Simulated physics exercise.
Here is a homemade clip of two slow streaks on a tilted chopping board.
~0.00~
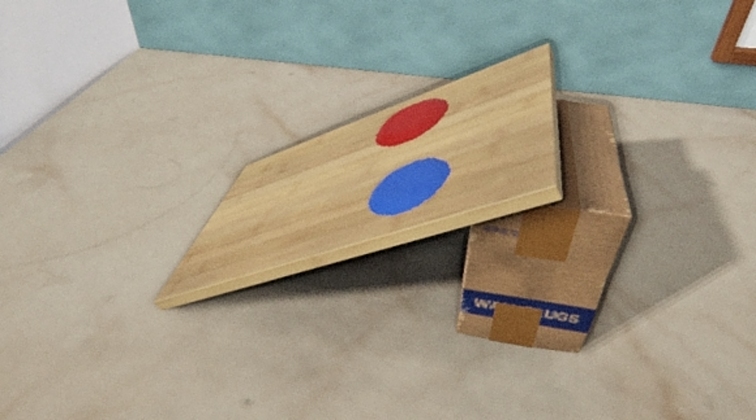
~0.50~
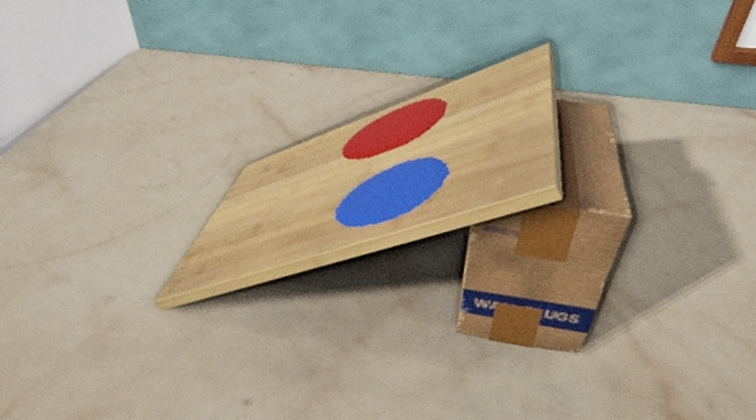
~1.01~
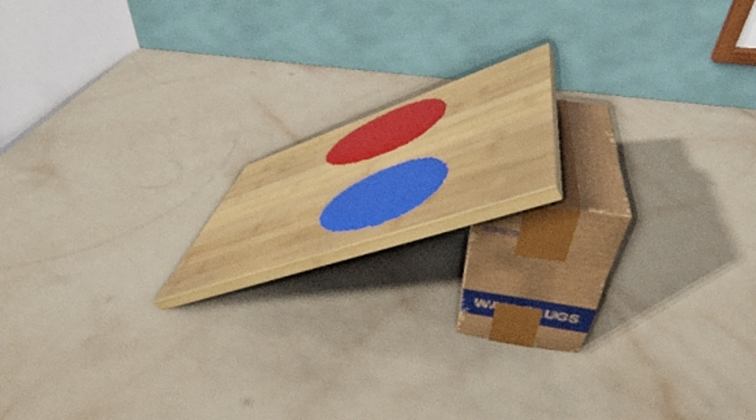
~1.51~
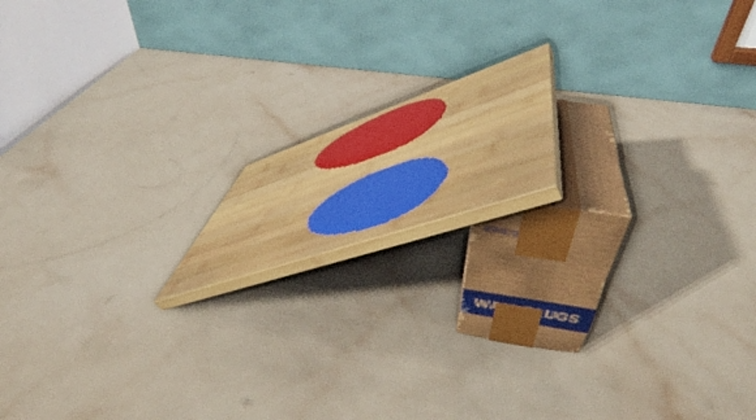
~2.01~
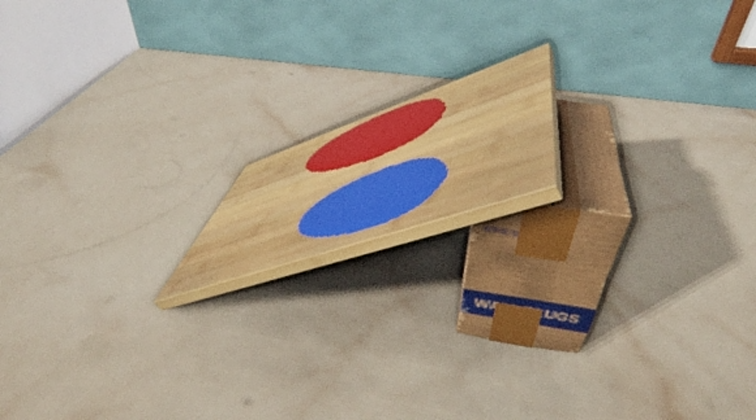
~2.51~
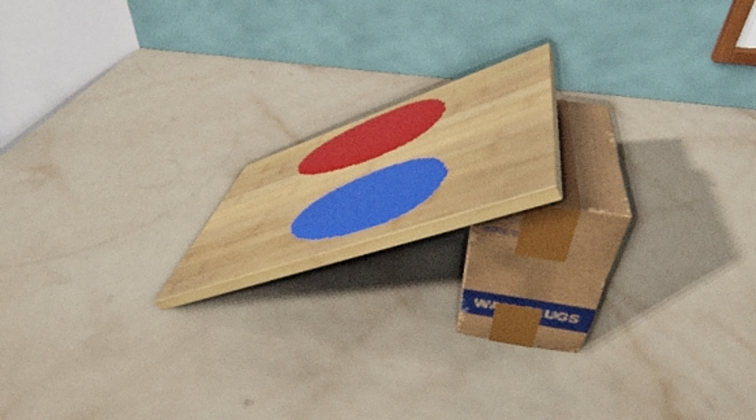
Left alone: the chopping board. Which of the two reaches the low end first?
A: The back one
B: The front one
A.
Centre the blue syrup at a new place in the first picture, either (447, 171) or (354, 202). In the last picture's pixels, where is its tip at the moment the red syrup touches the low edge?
First try near (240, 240), second try near (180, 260).
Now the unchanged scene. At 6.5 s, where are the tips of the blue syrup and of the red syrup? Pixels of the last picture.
(255, 234) and (264, 177).
After 6.5 s, the blue syrup is three quarters of the way down; the red syrup is three quarters of the way down.
After 10.0 s, the blue syrup is three quarters of the way down; the red syrup is close to the edge.
After 12.7 s, the blue syrup is three quarters of the way down; the red syrup is at the low edge.
